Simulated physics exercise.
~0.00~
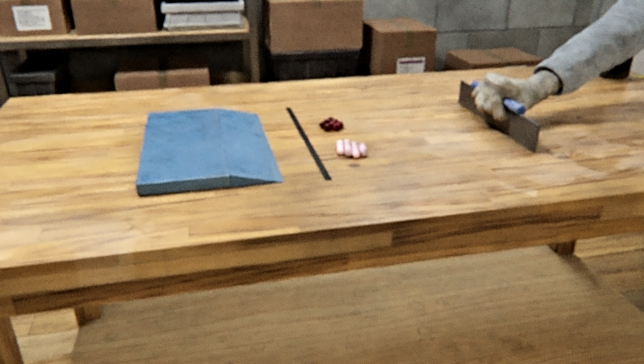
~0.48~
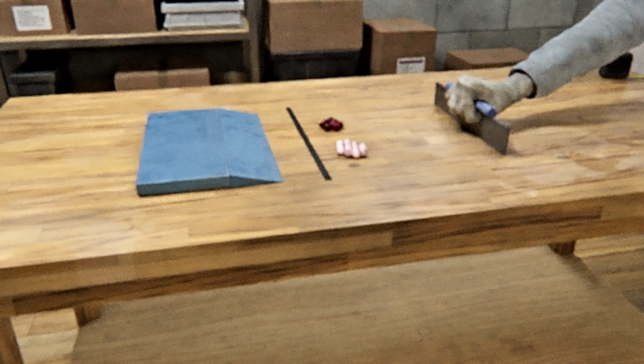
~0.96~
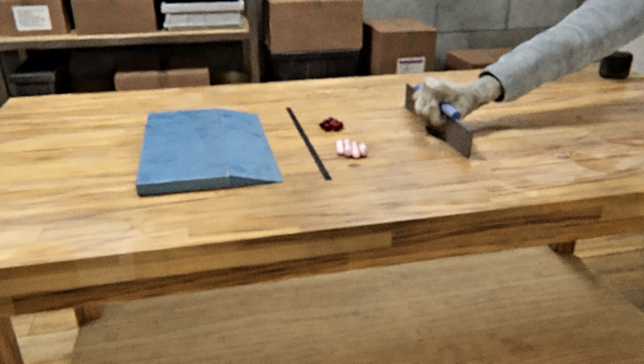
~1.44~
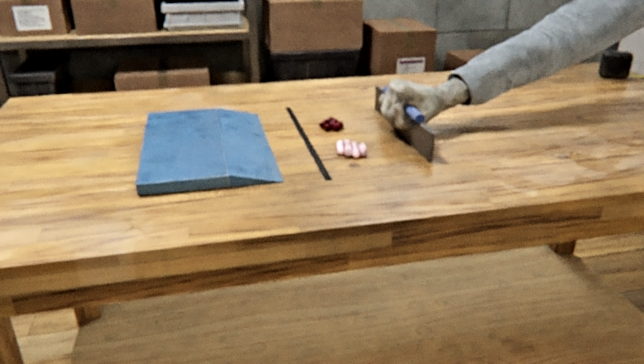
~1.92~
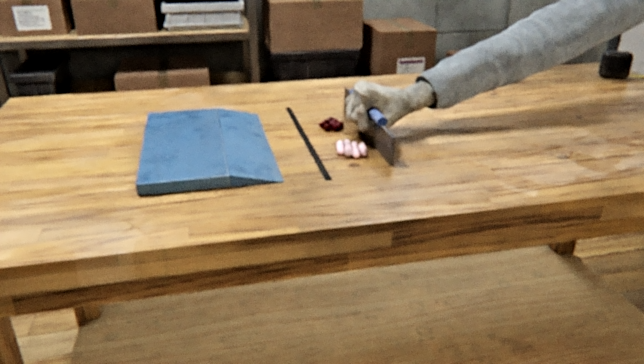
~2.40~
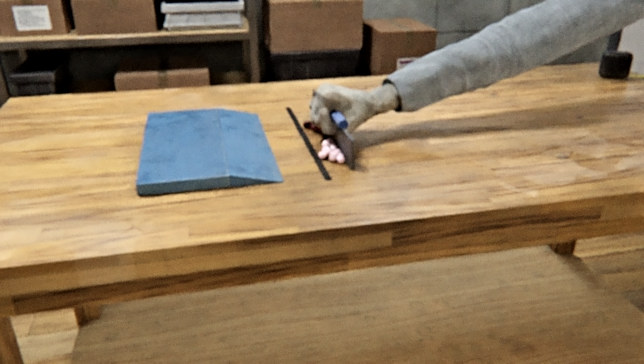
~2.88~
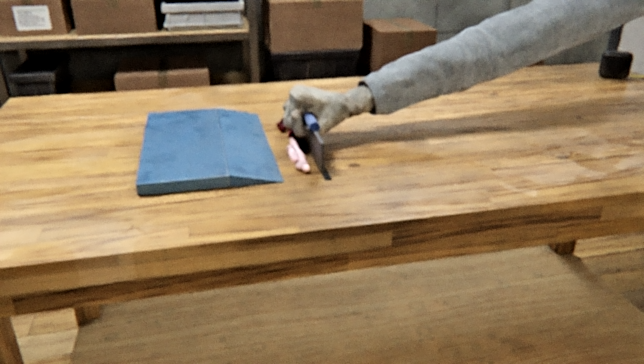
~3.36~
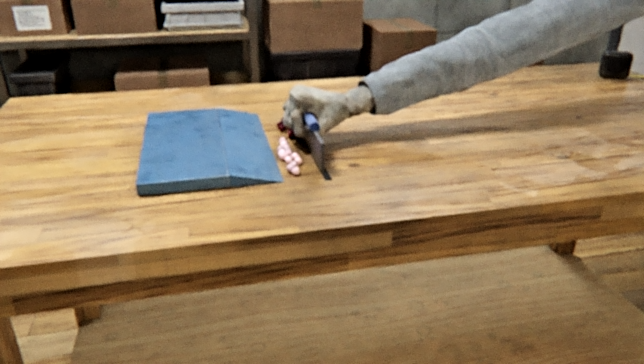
A gloved hand slides a scraper left, pushing small pieces just short of a blue ramp.
